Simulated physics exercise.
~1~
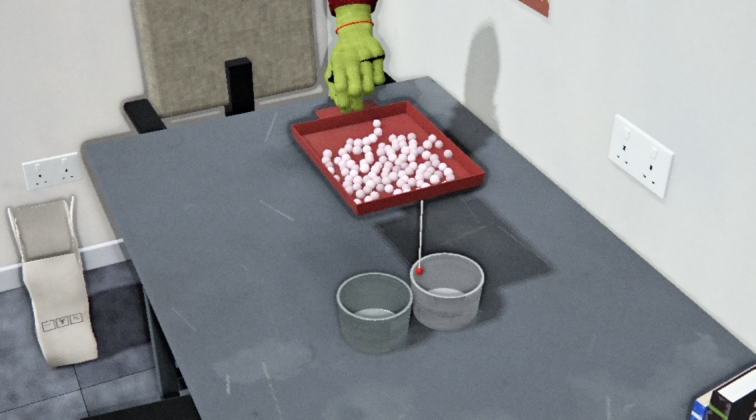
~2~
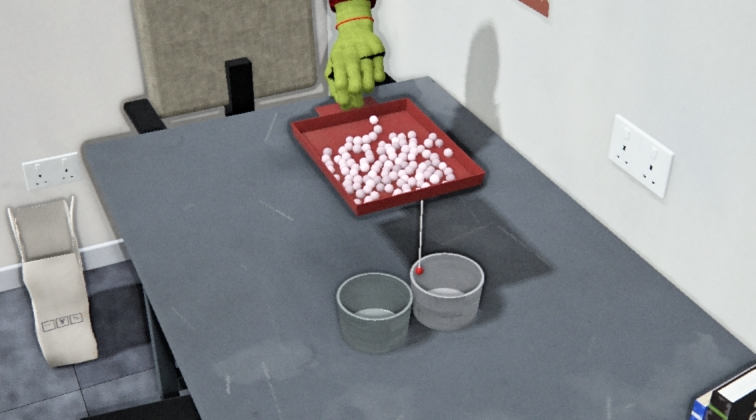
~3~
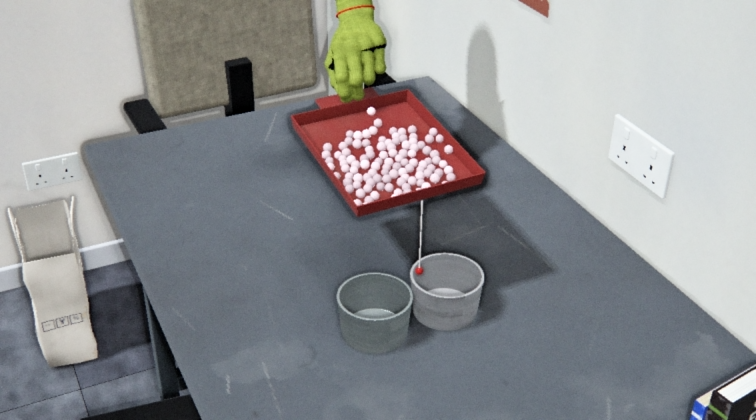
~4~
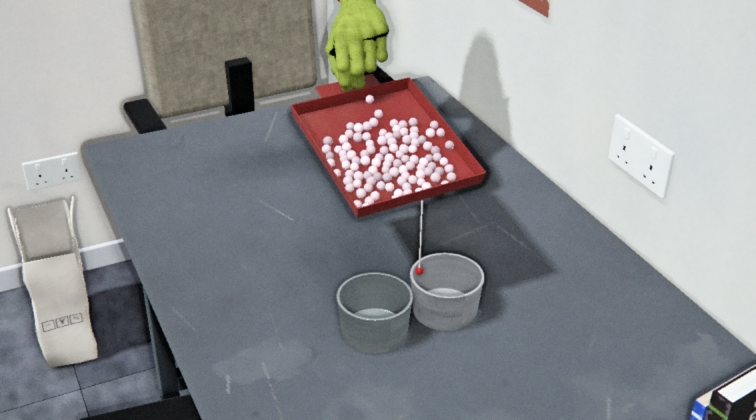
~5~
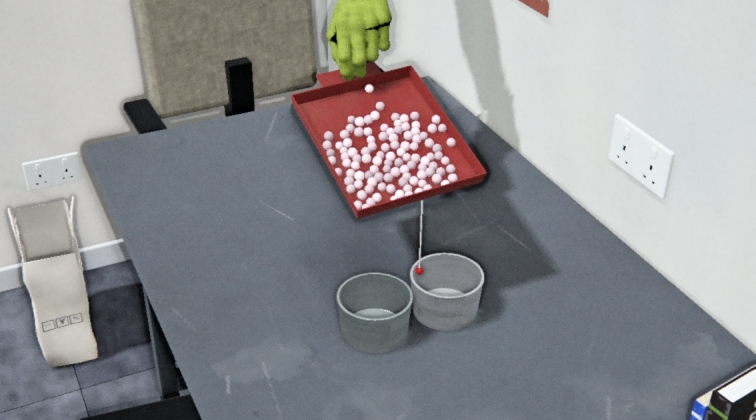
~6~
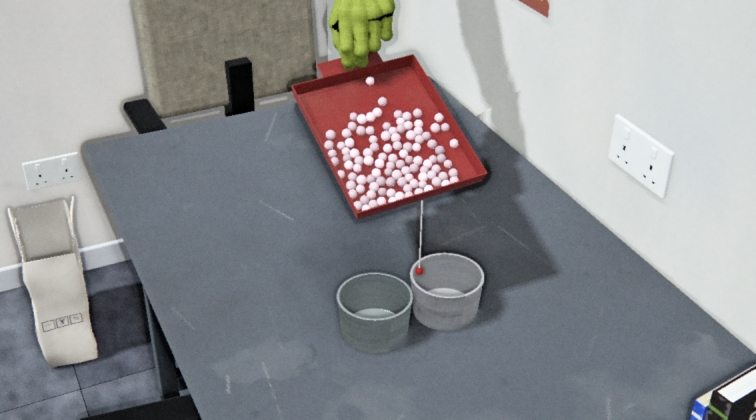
A red tray of small pinkish-white balls is held by a green-gloved hand above a grey table, seen from above by a still camera in a pale-walled room. Below it stand two grey dishes, a red bead hanging on a thread near the right one. The hand raises the tray's far end, steepening its tilt, and the balls shift slightly and spread apart.
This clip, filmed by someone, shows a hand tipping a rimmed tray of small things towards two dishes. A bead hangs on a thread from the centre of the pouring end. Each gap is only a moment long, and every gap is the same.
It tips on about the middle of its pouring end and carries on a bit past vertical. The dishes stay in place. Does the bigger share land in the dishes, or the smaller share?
The smaller share lands in them.
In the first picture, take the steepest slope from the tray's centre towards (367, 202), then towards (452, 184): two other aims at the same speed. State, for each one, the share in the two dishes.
Respectively 90 and 40 in a hundred.
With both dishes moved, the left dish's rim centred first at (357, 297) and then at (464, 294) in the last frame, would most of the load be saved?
First try: Lower than half; second try: Lower than half.
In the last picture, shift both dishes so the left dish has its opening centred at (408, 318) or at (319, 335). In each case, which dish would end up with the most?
First try: The left-side dish; second try: The right-side dish.
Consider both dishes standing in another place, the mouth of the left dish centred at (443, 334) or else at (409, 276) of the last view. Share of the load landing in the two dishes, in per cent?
I'd say about 10 percent, followed by about 0 percent.
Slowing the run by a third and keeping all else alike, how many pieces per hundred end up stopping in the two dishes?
I'd say 30 percent or thereabouts.
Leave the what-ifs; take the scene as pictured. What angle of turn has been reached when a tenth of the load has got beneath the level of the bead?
Angle: Close to 100°.
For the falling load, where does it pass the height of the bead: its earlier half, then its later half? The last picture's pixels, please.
I'd say close to (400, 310) at first and close to (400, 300) later on.
Soon after the last picture, tray tipped steeply; all on the tray.
A little later, tray tipped past a quarter turn; a small part on the tray; about a quarter in the left dish; about half outside both; about a quarter in the air.
Later still, tray tipped past a quarter turn; about a third in the left dish; a stray few in the right dish; about two thirds outside both.
By the end, tray tipped past a quarter turn; about a third in the left dish; a stray few in the right dish; about two thirds outside both.
